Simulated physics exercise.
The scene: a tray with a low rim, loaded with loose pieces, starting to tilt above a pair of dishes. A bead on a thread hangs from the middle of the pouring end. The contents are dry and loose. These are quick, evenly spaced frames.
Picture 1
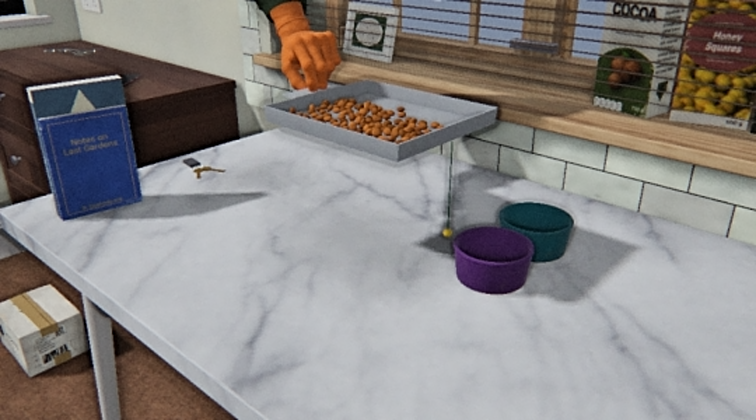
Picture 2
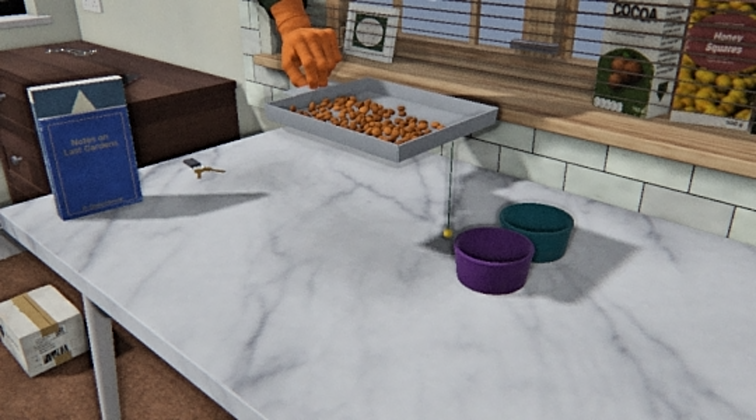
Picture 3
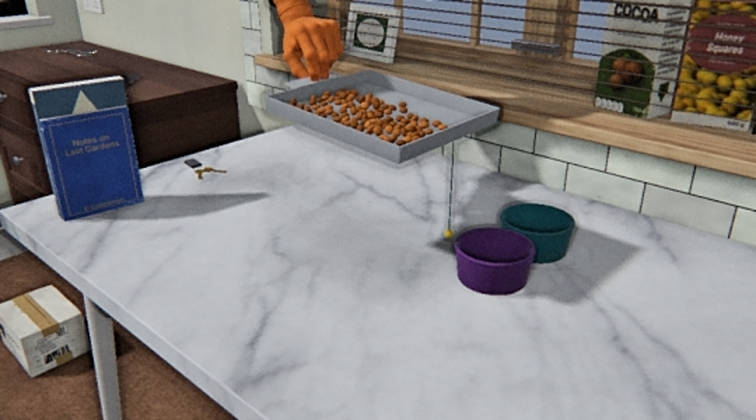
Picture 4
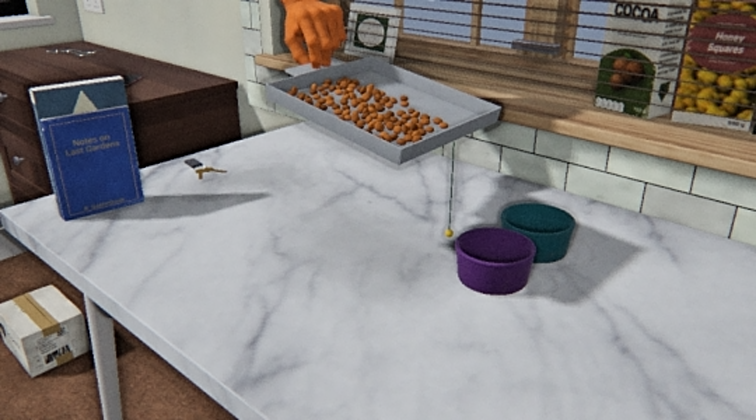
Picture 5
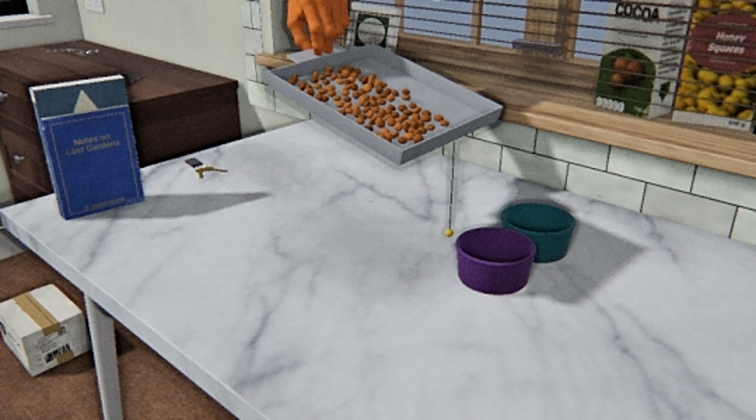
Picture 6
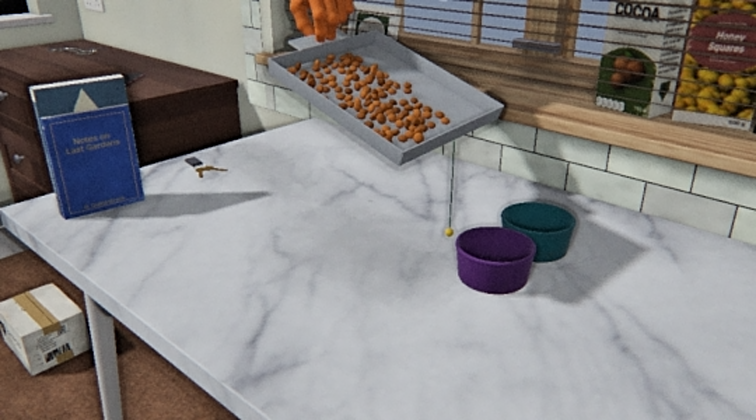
Above a marble counter, an orange-gloved hand gradually tilts a gray tray of brown pieces.
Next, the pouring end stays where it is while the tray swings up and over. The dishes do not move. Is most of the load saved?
They take less than half between them.
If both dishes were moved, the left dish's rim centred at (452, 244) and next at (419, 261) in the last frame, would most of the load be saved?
At the first place less than half, at the second not half.
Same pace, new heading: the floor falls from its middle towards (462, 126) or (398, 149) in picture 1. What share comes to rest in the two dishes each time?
Roughly 50 per cent, and 0 per cent.
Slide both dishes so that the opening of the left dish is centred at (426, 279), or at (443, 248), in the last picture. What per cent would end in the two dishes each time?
Near 80 % and 20 %.
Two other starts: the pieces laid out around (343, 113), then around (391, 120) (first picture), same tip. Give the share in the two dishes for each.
About 10 and 20 per cent.
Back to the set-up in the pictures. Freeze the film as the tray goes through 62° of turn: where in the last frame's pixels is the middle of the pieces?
Around (426, 127).
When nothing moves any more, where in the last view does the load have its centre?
Near (451, 314).
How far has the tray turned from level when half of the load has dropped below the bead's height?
Near 100 degrees.
Soon, tray tipped steeply; nearly all on the tray; a stray few in the air.
A while on, tray tipped past a quarter turn; about a third on the tray; a stray few in the left dish; about half outside both; a small part in the air.
Towards the end, tray tipped past a quarter turn; a small part in the left dish; most outside both.
Finally, tray tipped past a quarter turn; a small part in the left dish; none in the right dish; most outside both.
